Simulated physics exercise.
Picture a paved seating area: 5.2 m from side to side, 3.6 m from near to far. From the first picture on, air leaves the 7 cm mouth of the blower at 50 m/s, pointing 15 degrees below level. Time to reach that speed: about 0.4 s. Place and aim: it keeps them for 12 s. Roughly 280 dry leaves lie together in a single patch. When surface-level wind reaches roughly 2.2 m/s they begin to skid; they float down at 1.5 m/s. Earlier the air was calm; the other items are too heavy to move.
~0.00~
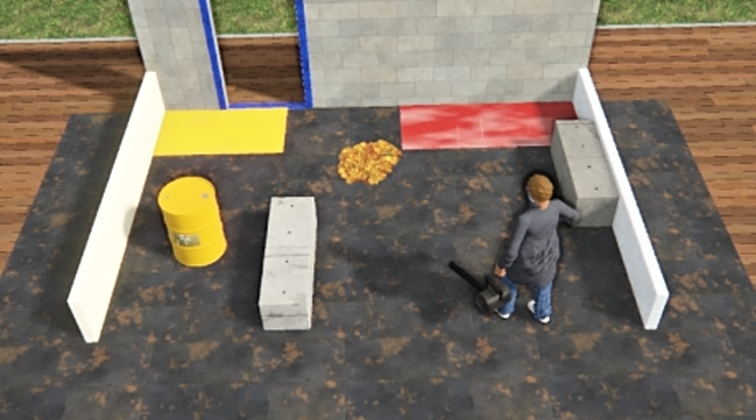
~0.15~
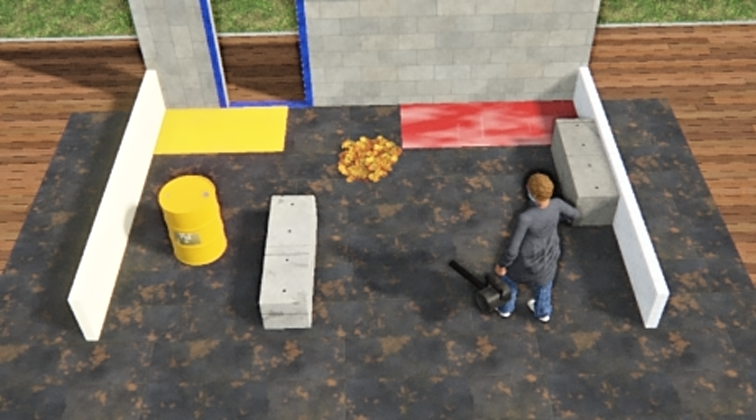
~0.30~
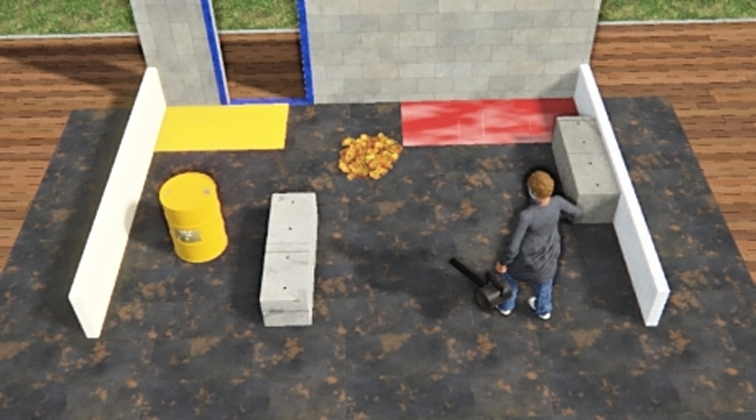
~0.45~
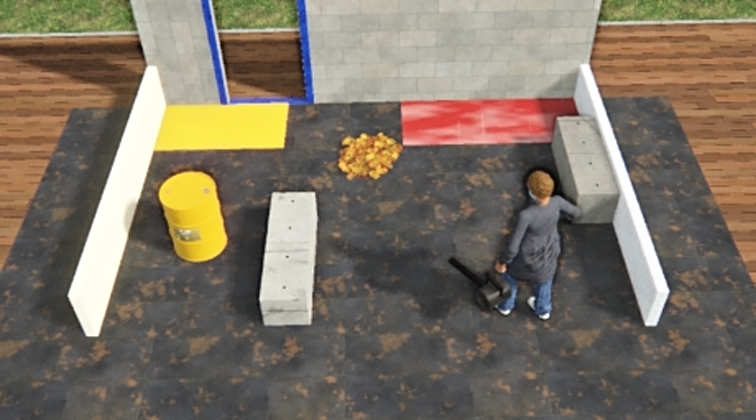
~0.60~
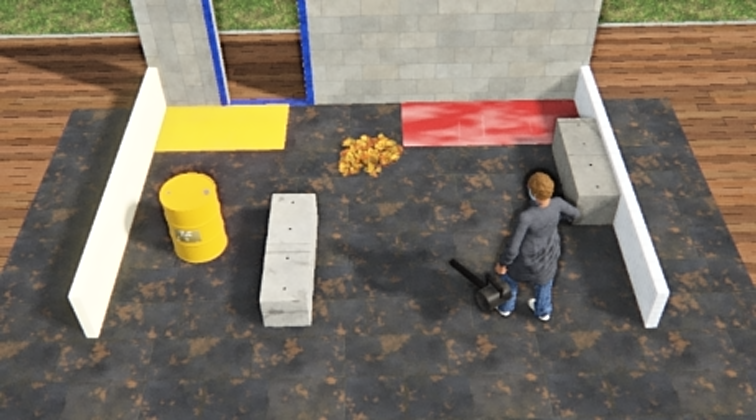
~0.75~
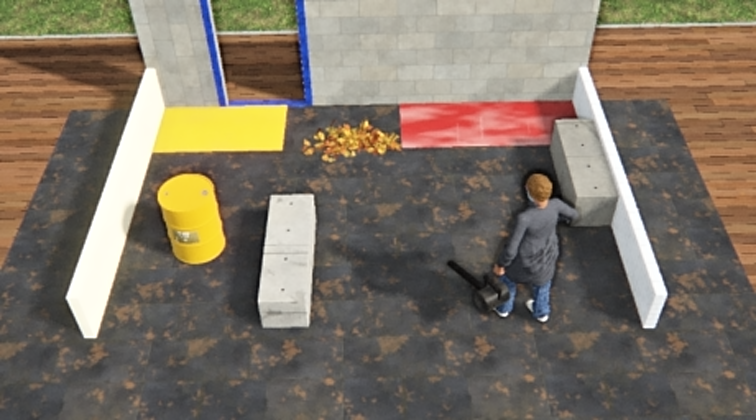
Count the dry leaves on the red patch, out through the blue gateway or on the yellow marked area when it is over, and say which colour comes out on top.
The blue one comes out on top.
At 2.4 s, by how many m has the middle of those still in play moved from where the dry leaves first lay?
The centre ends up some 1.2 m from the start.
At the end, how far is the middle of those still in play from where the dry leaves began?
Roughly 1.0 m.
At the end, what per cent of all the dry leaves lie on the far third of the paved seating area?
About 30 percent.
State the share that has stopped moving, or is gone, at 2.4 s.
50 %.
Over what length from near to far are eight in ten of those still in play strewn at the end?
Around 0.8 m.
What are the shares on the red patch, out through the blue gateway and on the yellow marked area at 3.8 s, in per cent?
4 % red, 60 % blue, 1 % yellow.
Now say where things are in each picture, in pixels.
In the first frame, the middle of the dry leaves is near (369, 164), none has stirred yet and the mouth of the blower is at (452, 265).
In the second frame, the middle of the dry leaves is near (369, 162), none has stirred yet, the red patch is centred on (491, 123), the yellow marked area is centred on (222, 130) and the blue gateway is centred on (267, 107).
In the third frame, the middle of the dry leaves is near (370, 159), none has stirred yet, the top of a stone seat is at (289, 243) and the top of a barrel is at (188, 191).
In the fourth frame, the middle of the dry leaves is near (369, 159) and none has stirred yet.
In the fifth frame, the middle of the dry leaves is near (368, 154), the farthest in sight from the blower is at (350, 142) and about 15 % have left their places.
In the sixth frame, the middle of the dry leaves is near (357, 142), the farthest in sight from the blower is at (320, 132) and about 85 % have left their places.
After 2.4 s the count stands so, 3 % are on the red patch, 1 % on the yellow marked area and 54 % out through the blue gateway; the middle of those still in play is near (346, 104).
After 3.8 s the count stands so, 4 % are on the red patch, 1 % on the yellow marked area and 60 % out through the blue gateway; the middle of those still in play is near (356, 104).
After 6.6 s the count stands so, 4 % are on the red patch, 1 % on the yellow marked area and 68 % out through the blue gateway; the middle of those still in play is near (364, 104).
After 12.0 s, at the end, 7 % are on the red patch, 1 % on the yellow marked area and 72 % out through the blue gateway; the middle of those still in play is near (372, 104).
